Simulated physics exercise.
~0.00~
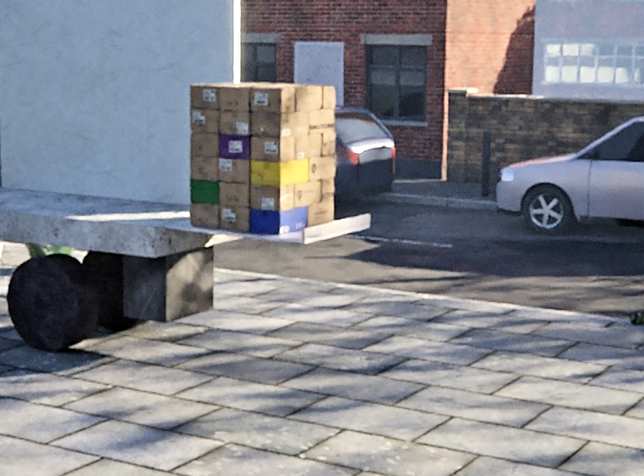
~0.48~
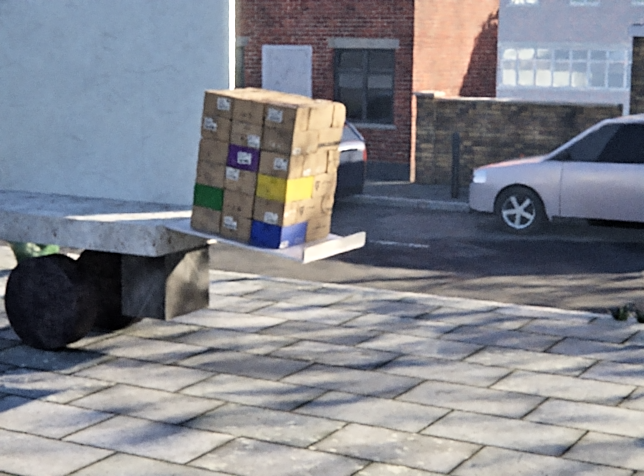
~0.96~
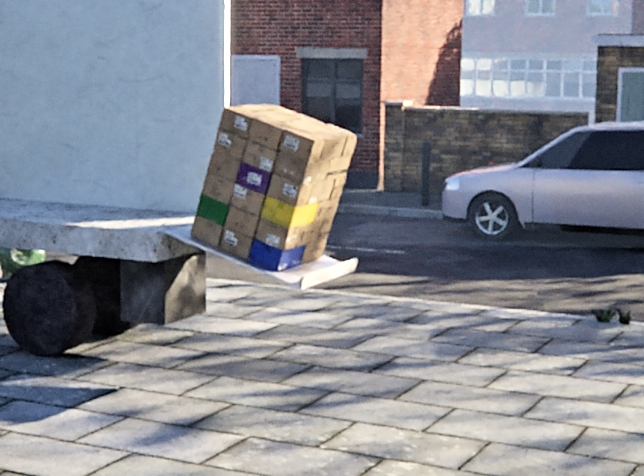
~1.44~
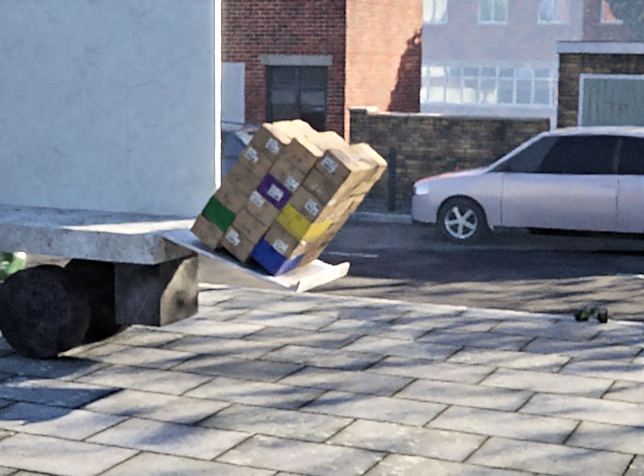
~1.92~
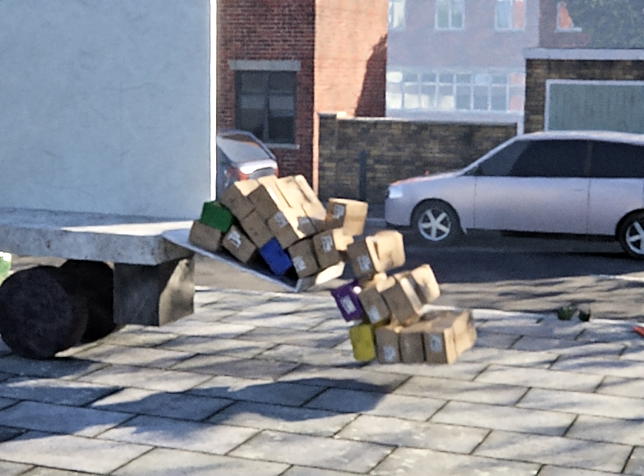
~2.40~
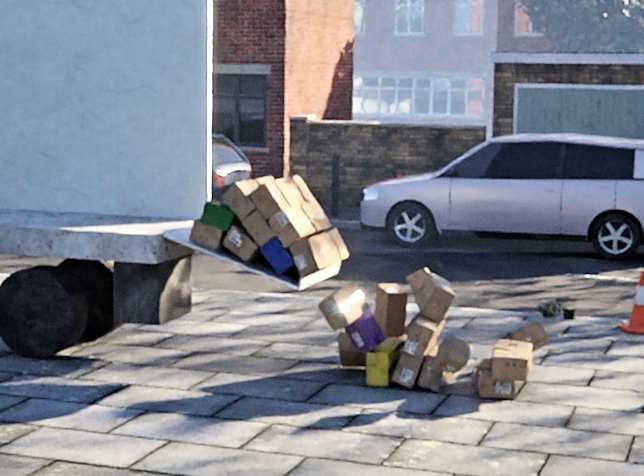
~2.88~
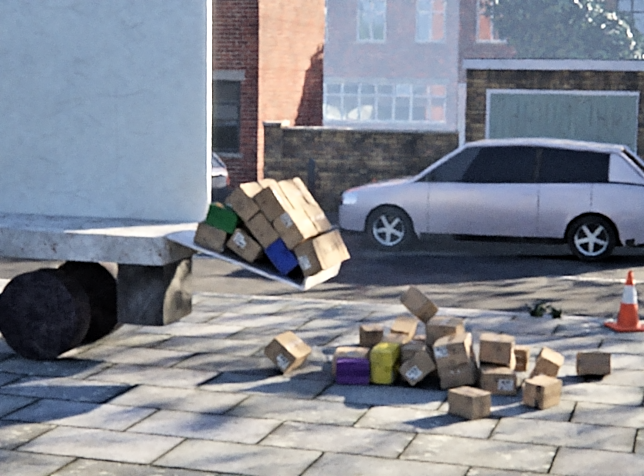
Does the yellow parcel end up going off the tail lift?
Yes, the yellow parcel goes over the lower edge with many of the others and ends up on the paving beside the purple one.
